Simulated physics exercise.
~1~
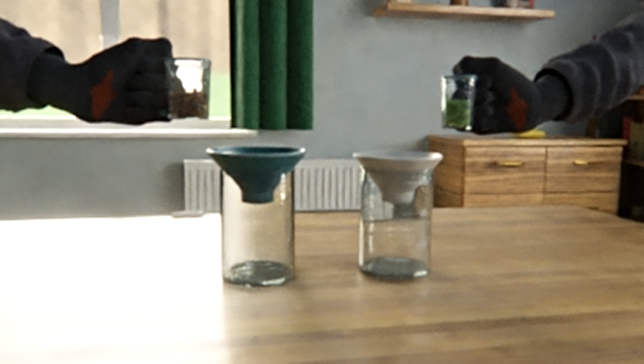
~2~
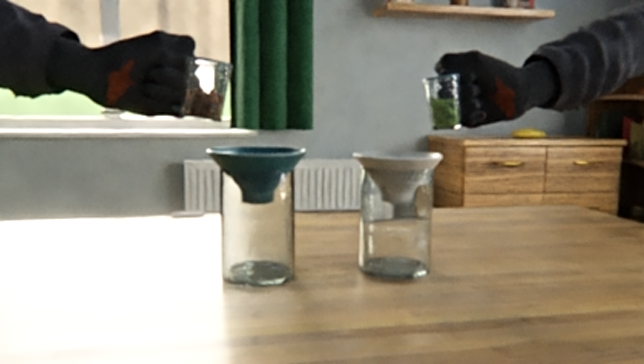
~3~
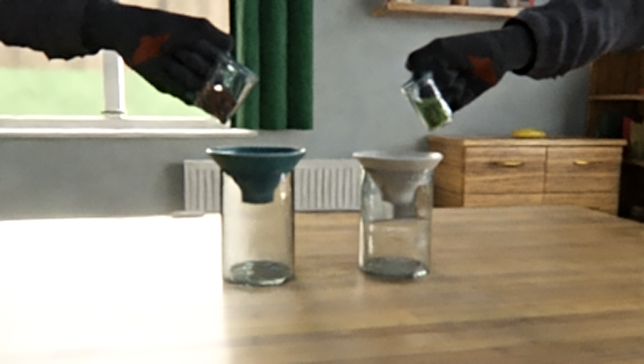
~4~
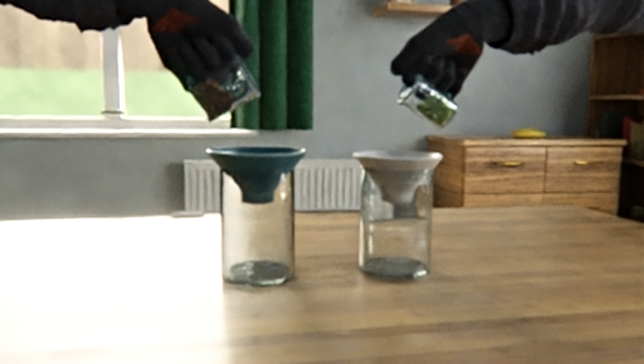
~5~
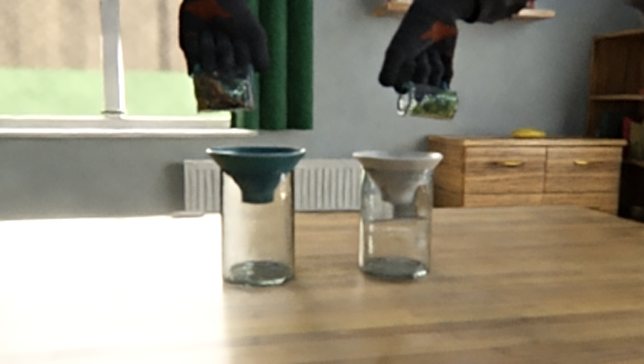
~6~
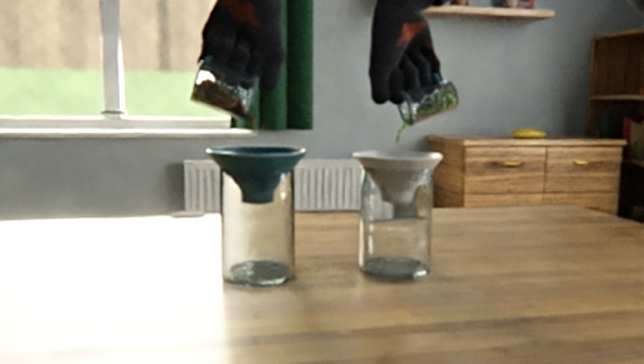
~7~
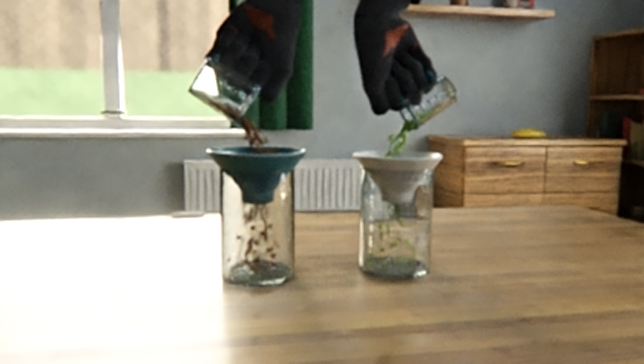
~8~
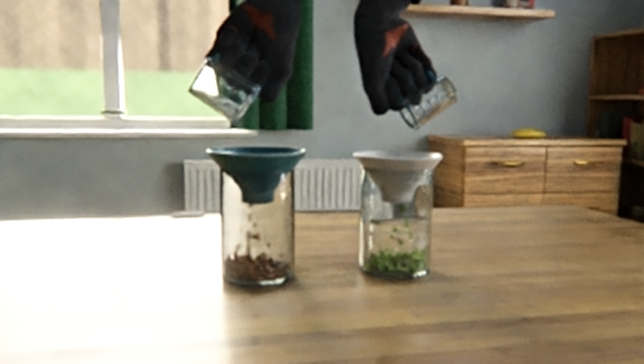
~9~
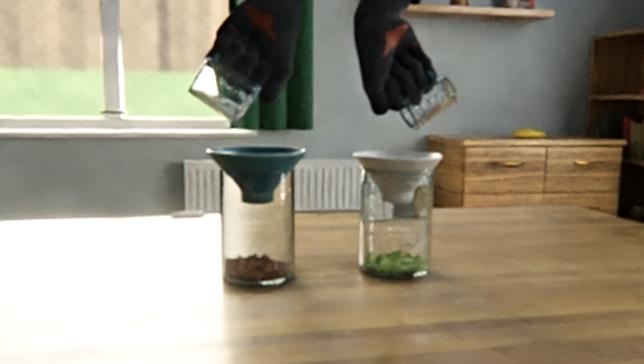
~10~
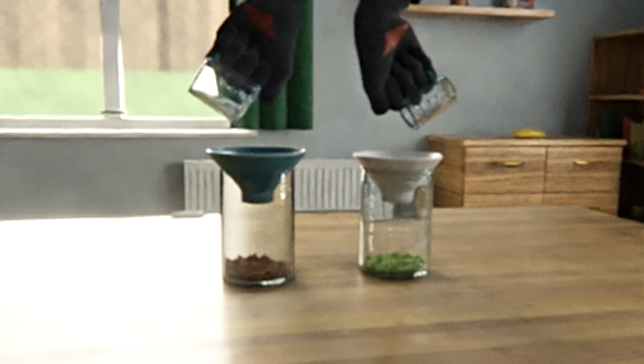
On a wooden table in a room, two gloved hands tipped small glasses over two funnel-topped jars, pouring brown bits into the left and green bits into the right, until everything lay in small heaps at the bottom and both funnels were clear.
